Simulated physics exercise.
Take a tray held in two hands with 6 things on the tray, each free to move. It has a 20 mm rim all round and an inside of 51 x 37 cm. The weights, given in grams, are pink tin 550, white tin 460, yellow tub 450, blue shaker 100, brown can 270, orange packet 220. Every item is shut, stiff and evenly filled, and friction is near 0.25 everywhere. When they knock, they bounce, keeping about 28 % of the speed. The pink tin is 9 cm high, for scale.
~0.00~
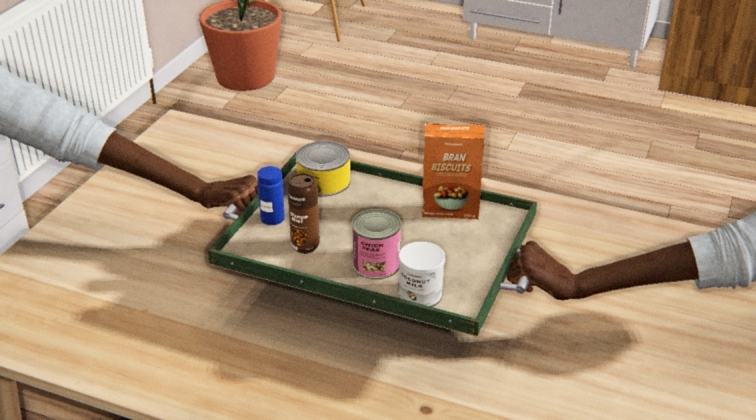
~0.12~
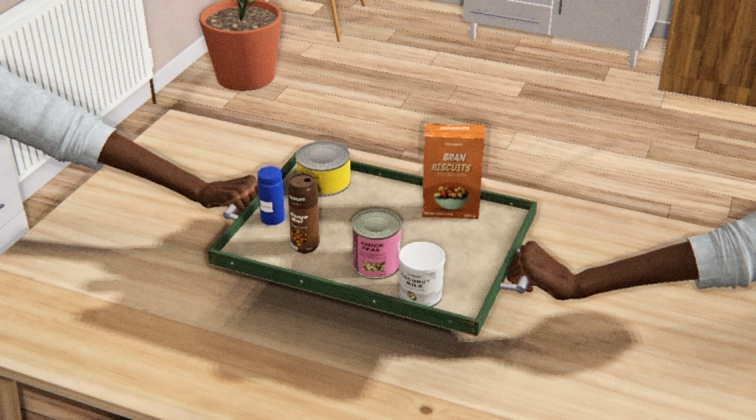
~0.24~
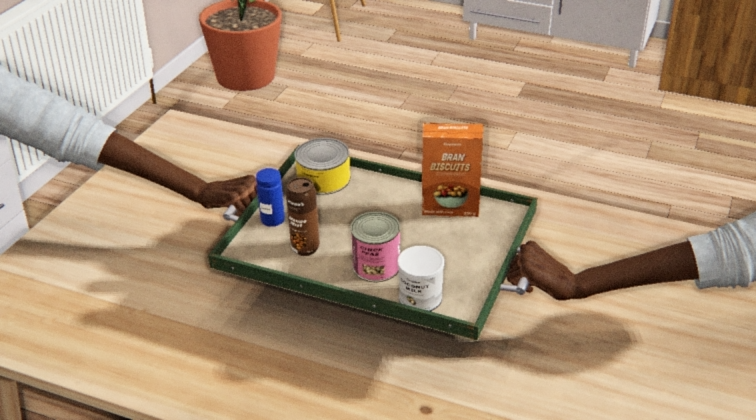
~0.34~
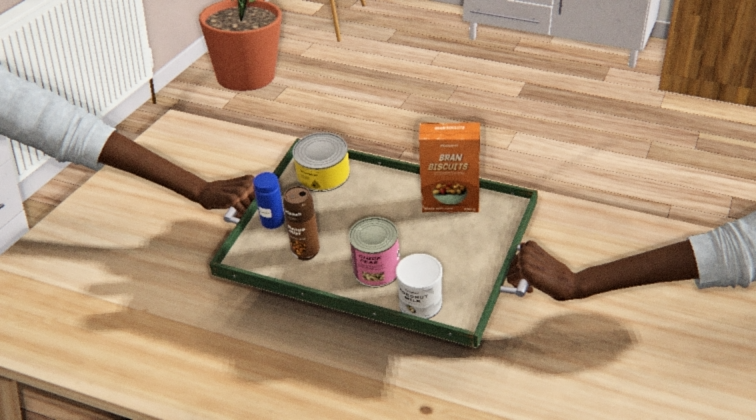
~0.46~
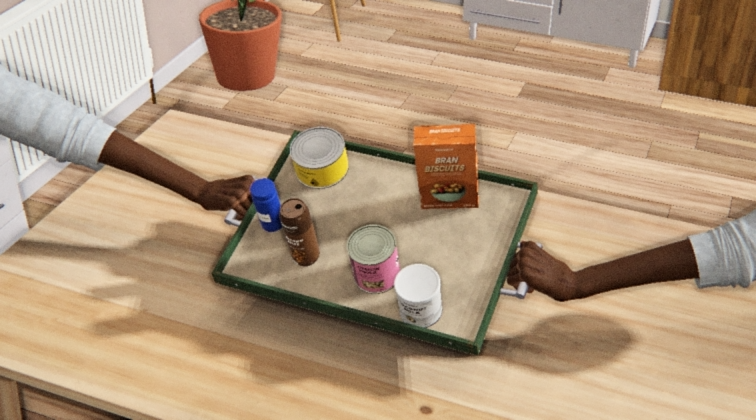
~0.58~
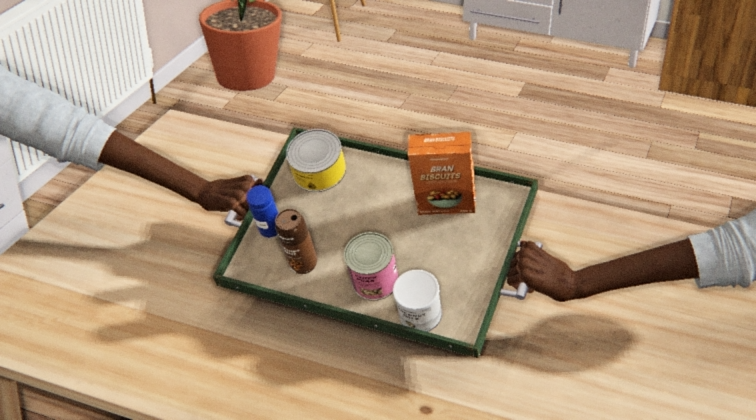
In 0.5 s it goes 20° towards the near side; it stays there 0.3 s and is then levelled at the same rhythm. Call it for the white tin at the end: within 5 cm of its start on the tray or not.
Within.
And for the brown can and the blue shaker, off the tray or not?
Well, the brown can is out of bounds, and the blue shaker is out of bounds.
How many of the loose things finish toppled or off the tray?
Total: 2.
Around 0.78 s, tray tilted 20°, near edge down; brown can tipped 5° against what carries it; orange packet shifted 9 cm; blue shaker shifted 7 cm.
Around 0.98 s, tray tilted 19°, near edge down; brown can now off the tray; blue shaker tipped 24° against what carries it; orange packet shifted 20 cm.
Around 1.08 s, tray tilted 15°, near edge down; blue shaker now off the tray; orange packet tipped 4° against what carries it; yellow tub shifted 23 cm.
Around 1.28 s, tray tilted 2°, near edge down; orange packet shifted 20 cm; yellow tub shifted 25 cm; pink tin shifted 5 cm.
Finally (1.9 s), off the tray, blue shaker and brown can; not toppled but over 5 cm from the start, pink tin, yellow tub and orange packet; white tin still in place (within 5 cm). Final places as that camera would see them, white tin near (422, 278).
